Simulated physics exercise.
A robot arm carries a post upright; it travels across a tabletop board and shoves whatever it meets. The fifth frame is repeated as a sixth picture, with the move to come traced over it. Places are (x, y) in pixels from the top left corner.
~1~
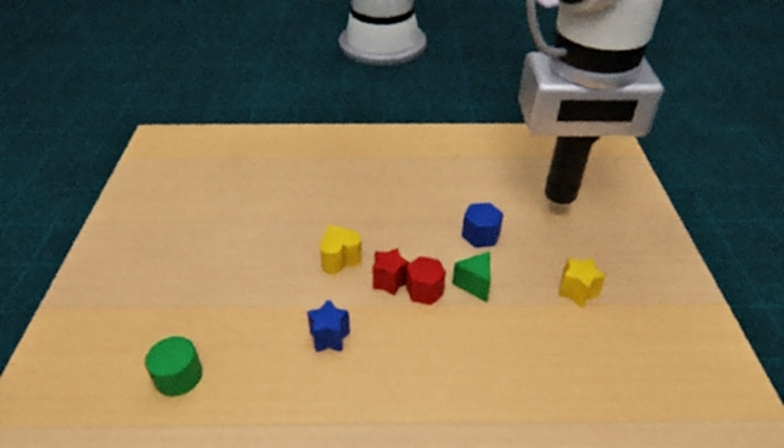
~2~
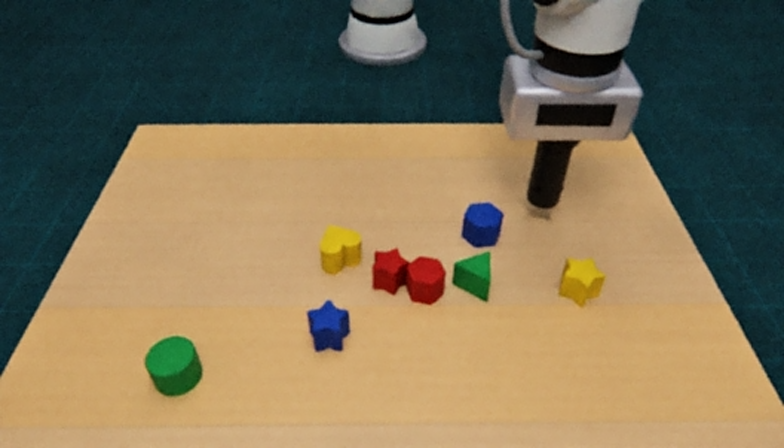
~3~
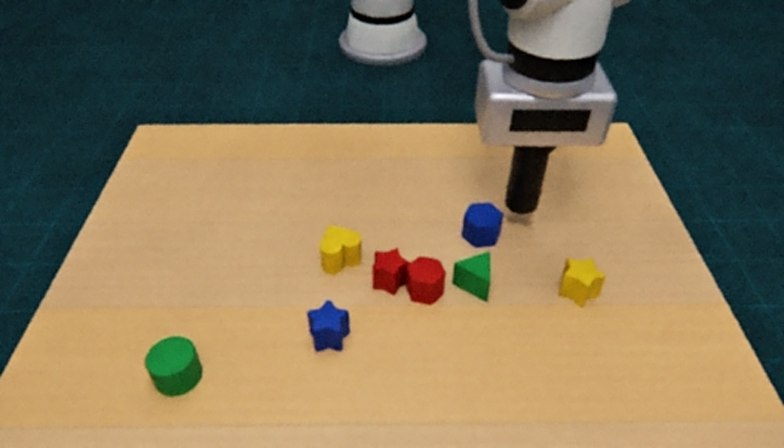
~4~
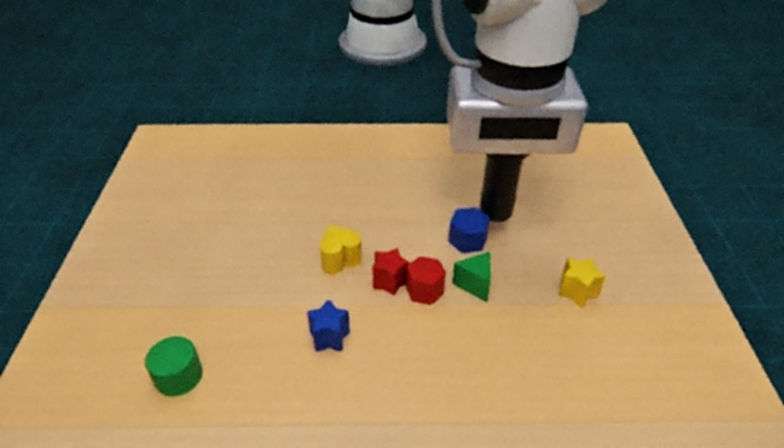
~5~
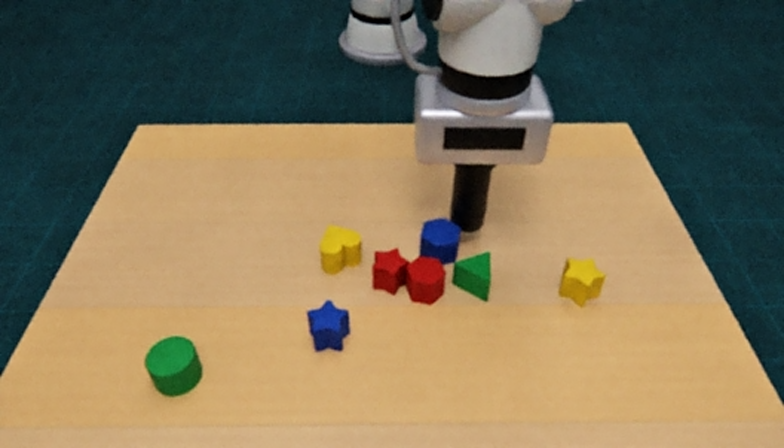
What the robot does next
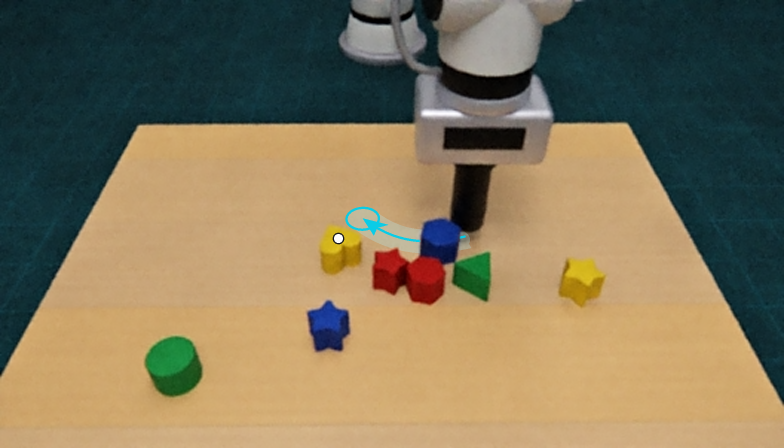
A robot arm moves left and pushes the blue hexagon leftward, close to the red blocks.
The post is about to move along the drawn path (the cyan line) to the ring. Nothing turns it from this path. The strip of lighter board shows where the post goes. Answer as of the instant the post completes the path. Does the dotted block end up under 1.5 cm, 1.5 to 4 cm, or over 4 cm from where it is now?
The best fit is under 1.5 cm.
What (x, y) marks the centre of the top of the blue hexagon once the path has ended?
The answer is (400, 243).
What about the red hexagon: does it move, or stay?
The result: It stays put.
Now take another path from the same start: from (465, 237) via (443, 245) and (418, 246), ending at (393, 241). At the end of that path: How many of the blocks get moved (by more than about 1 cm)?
Going by the path, two of them shift by more than about 1 cm.
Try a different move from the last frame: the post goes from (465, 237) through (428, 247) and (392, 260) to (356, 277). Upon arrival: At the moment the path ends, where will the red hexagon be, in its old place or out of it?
The answer is that it remains undisturbed.
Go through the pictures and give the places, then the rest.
The first picture shows tip of the post (560, 195), middles of tops, yellow heart (338, 239), red star block (390, 260), red hexagon (426, 269), blue hexagon (484, 214).
The second picture shows post (543, 199), nothing pushed.
The third picture shows post (521, 205), nothing pushed.
The fourth picture shows post (496, 212), blue hexagon (470, 219).
The fifth picture shows post (467, 222), yellow heart (338, 239), red star block (390, 260), red hexagon (426, 269), blue hexagon (441, 231).
The line goes from (465, 237) by way of (428, 241) and (391, 235) to (363, 219); the dot is on the yellow heart.
The first path, step by step. One third of the way, post (428, 227); red star block (386, 263), turned 10° anticlockwise; blue hexagon (408, 241), turned 20° anticlockwise.
Two thirds of the way, post (389, 220); red star block (381, 264), turned 30° anticlockwise; blue hexagon (400, 243), turned 30° anticlockwise.
At the end, post (362, 204); yellow heart unmoved; red star block (381, 264), turned 30° anticlockwise; red hexagon unmoved; blue hexagon (400, 243), turned 30° anticlockwise.
